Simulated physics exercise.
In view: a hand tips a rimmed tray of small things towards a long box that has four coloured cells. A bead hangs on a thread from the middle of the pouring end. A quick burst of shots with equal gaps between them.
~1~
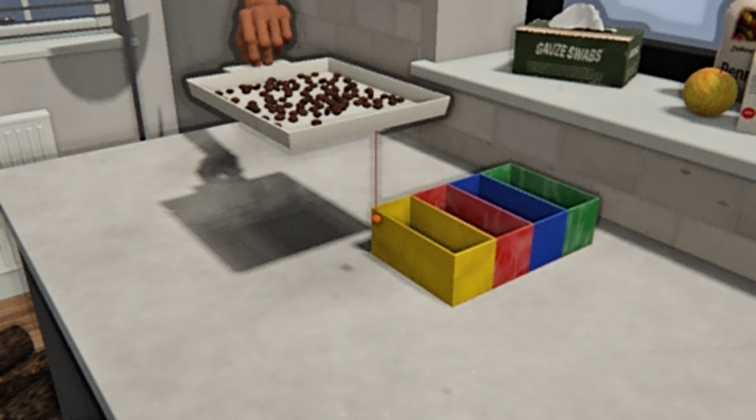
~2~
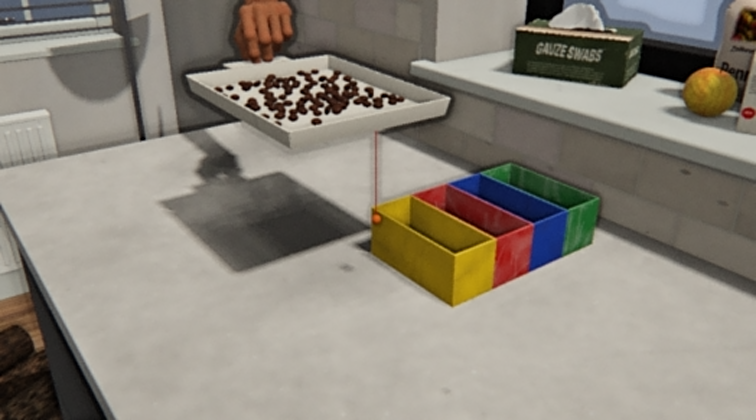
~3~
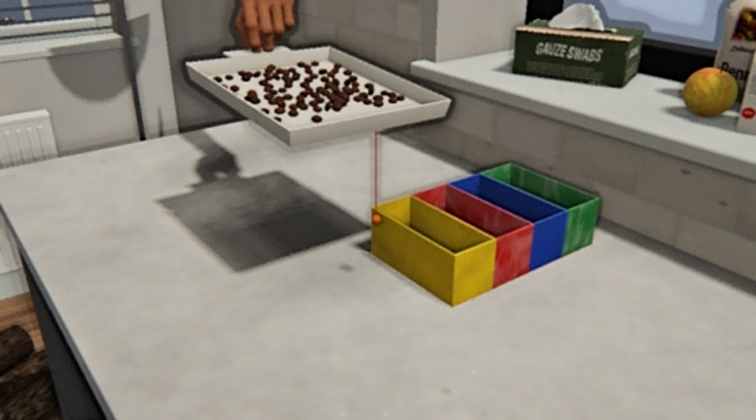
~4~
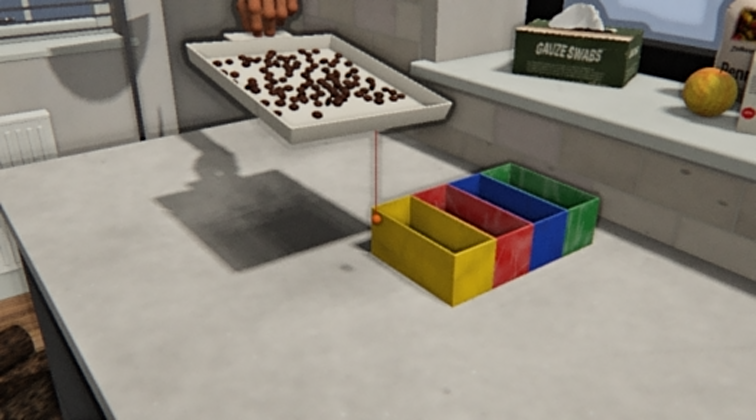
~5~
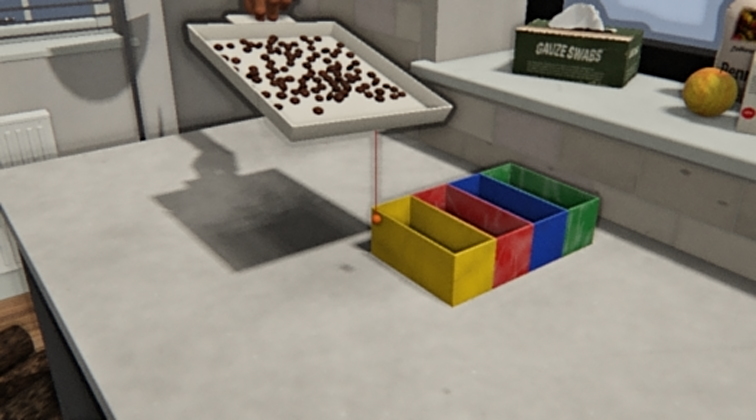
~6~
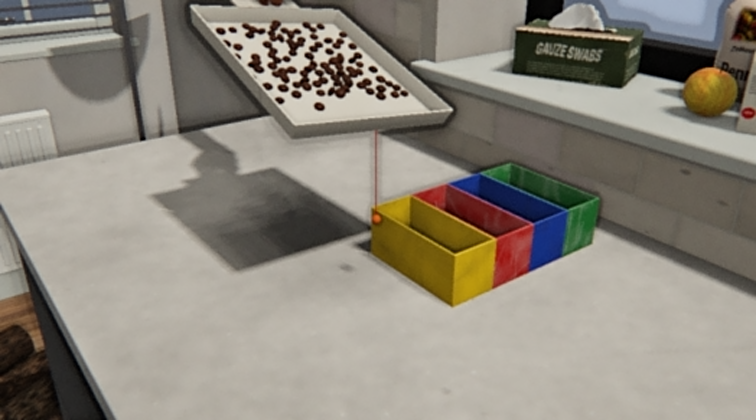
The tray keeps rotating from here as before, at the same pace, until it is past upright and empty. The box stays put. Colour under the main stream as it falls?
Yellow, I would say.
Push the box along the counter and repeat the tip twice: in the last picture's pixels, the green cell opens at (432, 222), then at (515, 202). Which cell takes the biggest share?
Attempt 1 - the cell in green; attempt 2 - that red cell.
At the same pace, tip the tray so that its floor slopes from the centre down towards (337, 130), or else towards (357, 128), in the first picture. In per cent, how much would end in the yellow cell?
For the first it's near 0 %, for the second near 20 %.
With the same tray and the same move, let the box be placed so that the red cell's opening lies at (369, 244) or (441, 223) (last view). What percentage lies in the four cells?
About 100% and about 100%.
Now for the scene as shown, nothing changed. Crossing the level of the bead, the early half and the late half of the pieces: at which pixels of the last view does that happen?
First around (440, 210), afterwards around (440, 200).
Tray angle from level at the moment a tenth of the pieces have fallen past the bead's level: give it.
Roughly 85 degrees.
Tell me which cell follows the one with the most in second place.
Ranked number two: The red one.
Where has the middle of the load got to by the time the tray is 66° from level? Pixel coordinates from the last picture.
Centre estimate: (407, 112).
Soon after the last picture, tray tipped steeply; nearly all on the tray; a small part falling or outside the box.
A little later, tray tipped past a quarter turn; about a third on the tray; about a quarter in the yellow cell; a small part in the red cell; about a quarter falling or outside the box.
Later still, tray tipped past a quarter turn; about two thirds in the yellow cell; about a quarter in the red cell; about a quarter falling or outside the box.
At rest, tray tipped past a quarter turn; about two thirds in the yellow cell; about a quarter in the red cell; none in the blue cell; none in the green cell; about a quarter outside the box.
